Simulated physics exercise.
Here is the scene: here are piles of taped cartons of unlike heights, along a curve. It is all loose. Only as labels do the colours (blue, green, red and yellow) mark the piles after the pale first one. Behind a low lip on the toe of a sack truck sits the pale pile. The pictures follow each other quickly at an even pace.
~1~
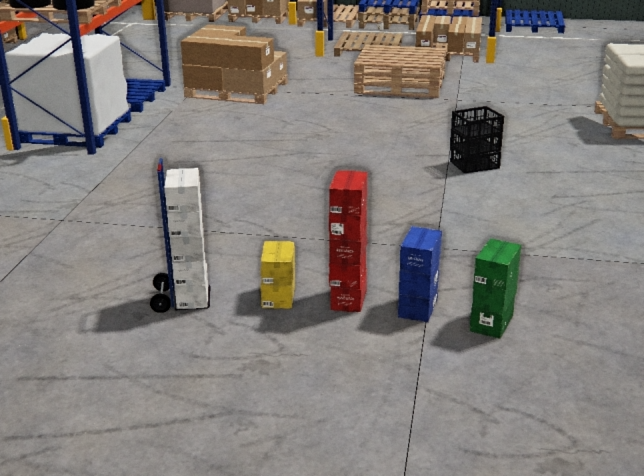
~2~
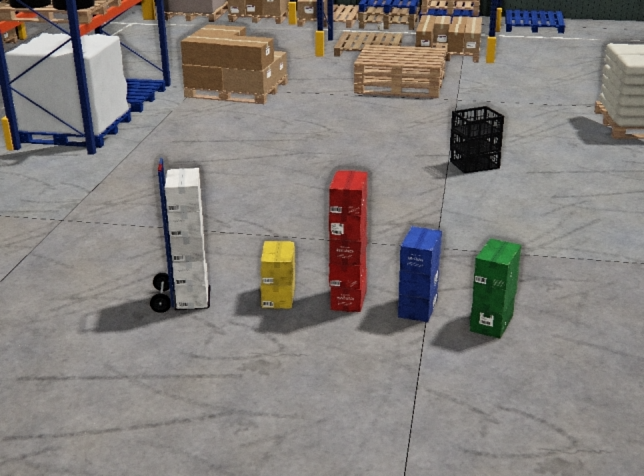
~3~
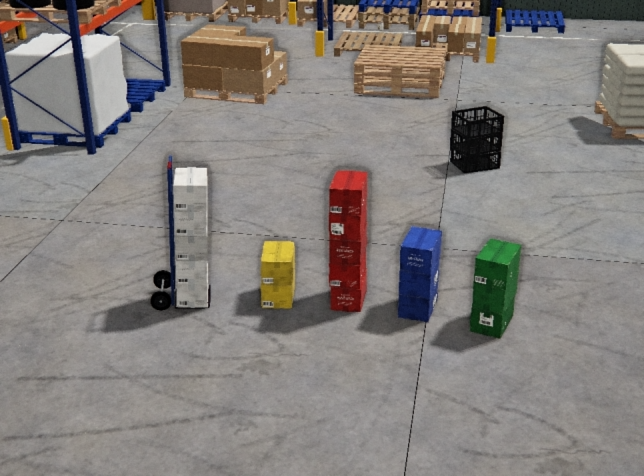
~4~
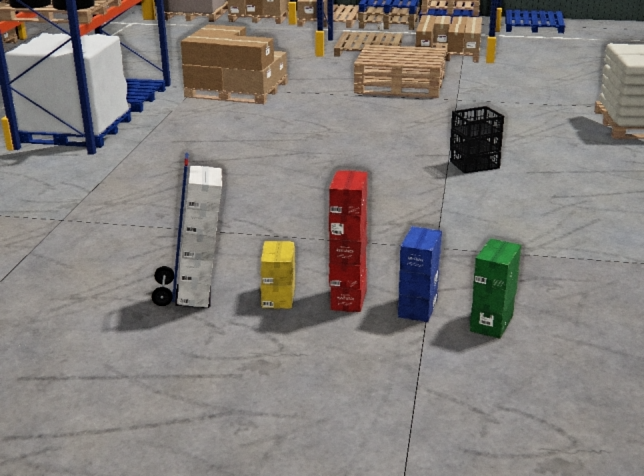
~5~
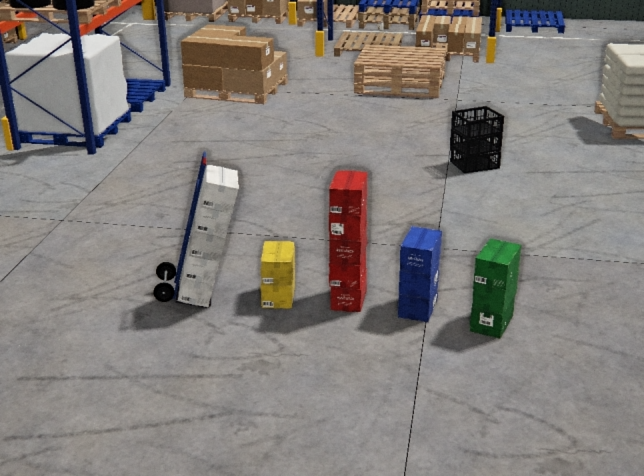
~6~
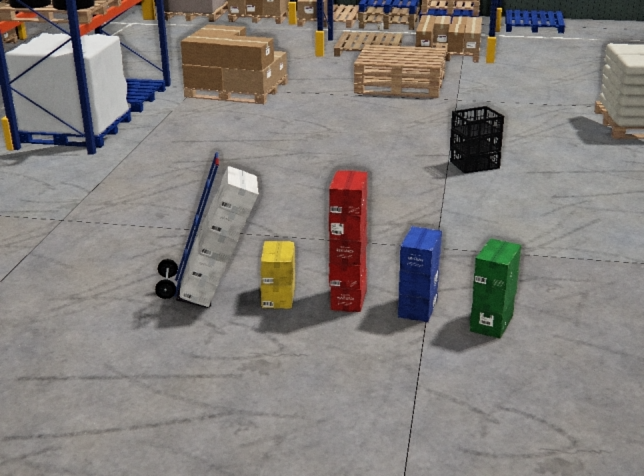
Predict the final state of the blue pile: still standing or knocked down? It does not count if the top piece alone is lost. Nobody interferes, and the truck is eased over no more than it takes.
As far as I can tell, it pulls through.
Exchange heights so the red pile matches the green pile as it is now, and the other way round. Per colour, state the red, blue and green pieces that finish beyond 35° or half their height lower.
By colour, the number down is red 0, blue 0 and green 0.
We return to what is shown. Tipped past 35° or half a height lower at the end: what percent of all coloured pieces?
Around 0 percent.
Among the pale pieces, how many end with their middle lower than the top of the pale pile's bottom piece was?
The number is 3.
Soon after the last picture, 5 of the pale pile down; none of the 3 blue cartons down (0 of 13 in all colours); top blue carton unmoved.
A little later, 5 of the pale pile down; none of the 3 blue cartons down (0 of 13 in all colours); top blue carton unmoved; top yellow carton leaning well over.
At rest, 5 of the pale pile down; none of the 3 blue cartons down (0 of 13 in all colours); top blue carton unmoved; top yellow carton leaning well over. As the last picture would show them, middles, top blue carton near (421, 250), top yellow carton near (302, 264).
